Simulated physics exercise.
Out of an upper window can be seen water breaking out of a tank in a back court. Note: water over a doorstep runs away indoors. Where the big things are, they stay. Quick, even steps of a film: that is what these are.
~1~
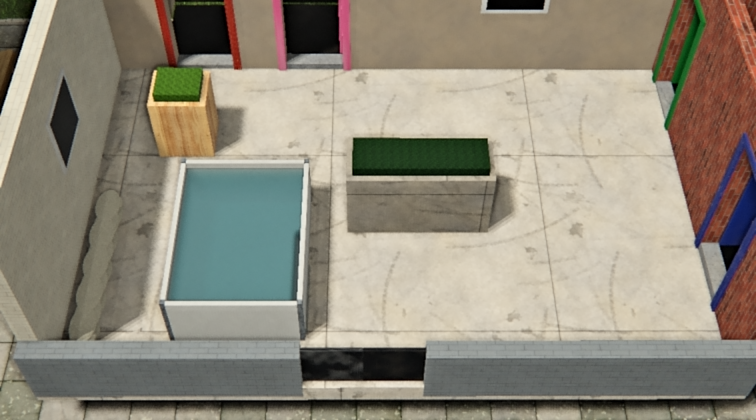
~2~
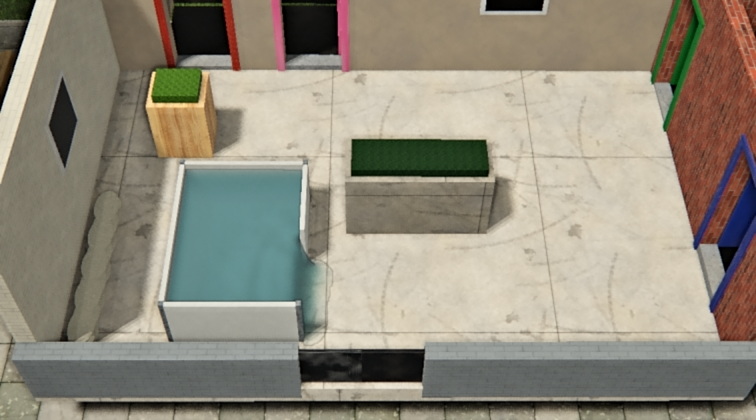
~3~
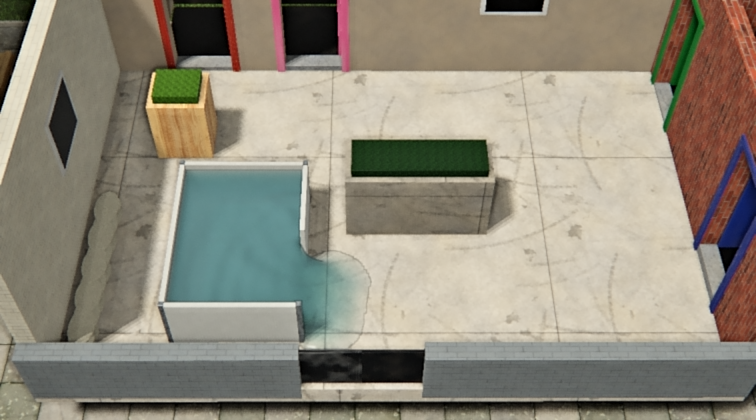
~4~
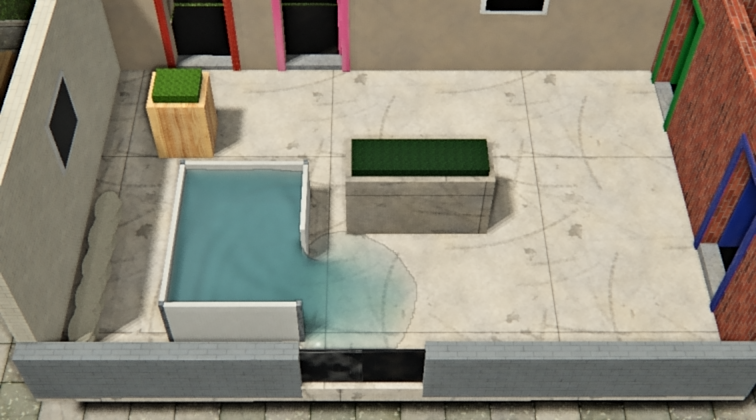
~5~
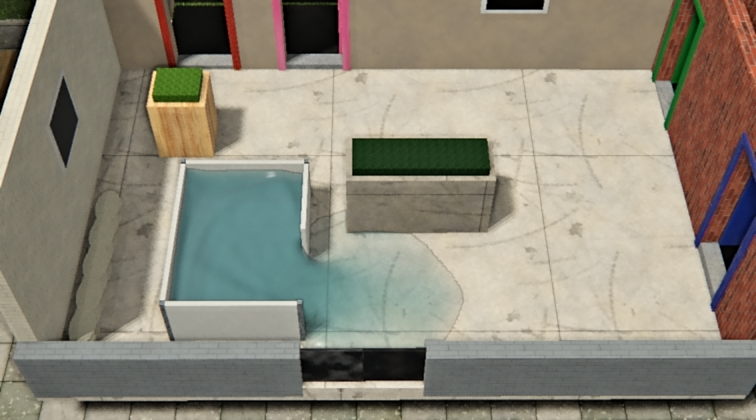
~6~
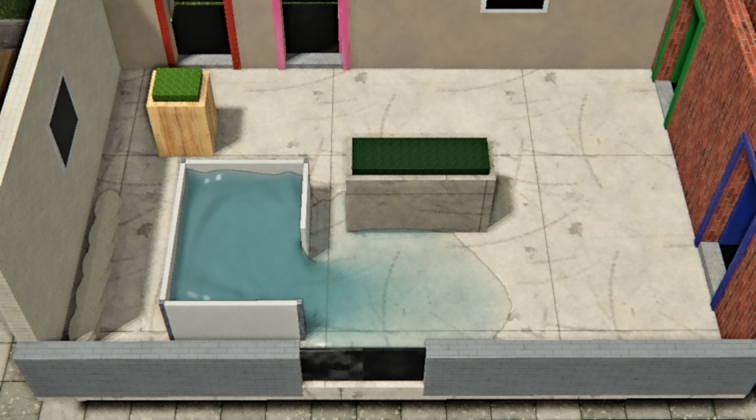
In a walled back court, a tank full of water opened at its right side near the front, and the water poured out and spread rightward across the pale paving, passing in front of a long planter.
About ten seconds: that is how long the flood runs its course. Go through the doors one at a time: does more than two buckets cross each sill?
In the end the green door goes beyond what's allowed there; the pink door stays inside what's allowed there; the red door stays inside what's allowed there; the blue door goes beyond what's allowed there.
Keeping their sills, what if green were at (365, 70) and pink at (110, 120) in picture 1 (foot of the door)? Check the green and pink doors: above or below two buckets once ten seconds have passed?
The green one remains below the limit, while the pink one remains below the limit.
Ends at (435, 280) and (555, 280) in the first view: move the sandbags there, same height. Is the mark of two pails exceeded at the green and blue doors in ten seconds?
My take: The green door tops the threshold, and the blue door tops the threshold too.
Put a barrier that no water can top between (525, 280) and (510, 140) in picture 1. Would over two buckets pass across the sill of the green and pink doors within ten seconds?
With that in place the green door receives a larger amount and the pink door receives a smaller amount.
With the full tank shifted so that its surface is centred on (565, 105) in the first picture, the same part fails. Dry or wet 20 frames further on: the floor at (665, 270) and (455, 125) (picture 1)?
In that order: Submerged and untouched.
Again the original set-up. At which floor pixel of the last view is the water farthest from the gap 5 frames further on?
Somewhere around (694, 331).
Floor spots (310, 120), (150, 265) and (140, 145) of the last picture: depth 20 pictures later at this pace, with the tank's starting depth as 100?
Roughly 0 per cent, 0 per cent and 0 per cent.
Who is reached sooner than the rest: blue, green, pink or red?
Answer: The blue-painted one.
A moment on, water covers 25 % of the floor; the green door not reached, the pink door not reached, the red door not reached, the blue door not reached.
Next, water covers 35 % of the floor; the green door not reached, the pink door not reached, the red door not reached, the blue door under two buckets in.
Then, water covers 40 % of the floor; the green door wet at the sill, nothing in, the pink door not reached, the red door not reached, the blue door far over two buckets in.
Later, water covers 60 % of the floor; the green door under two buckets in, the pink door wet at the sill, nothing in, the red door not reached, the blue door far over two buckets in.
In the end, water covers 90 % of the floor; the green door far over two buckets in, the pink door wet at the sill, nothing in, the red door wet at the sill, nothing in, the blue door far over two buckets in.
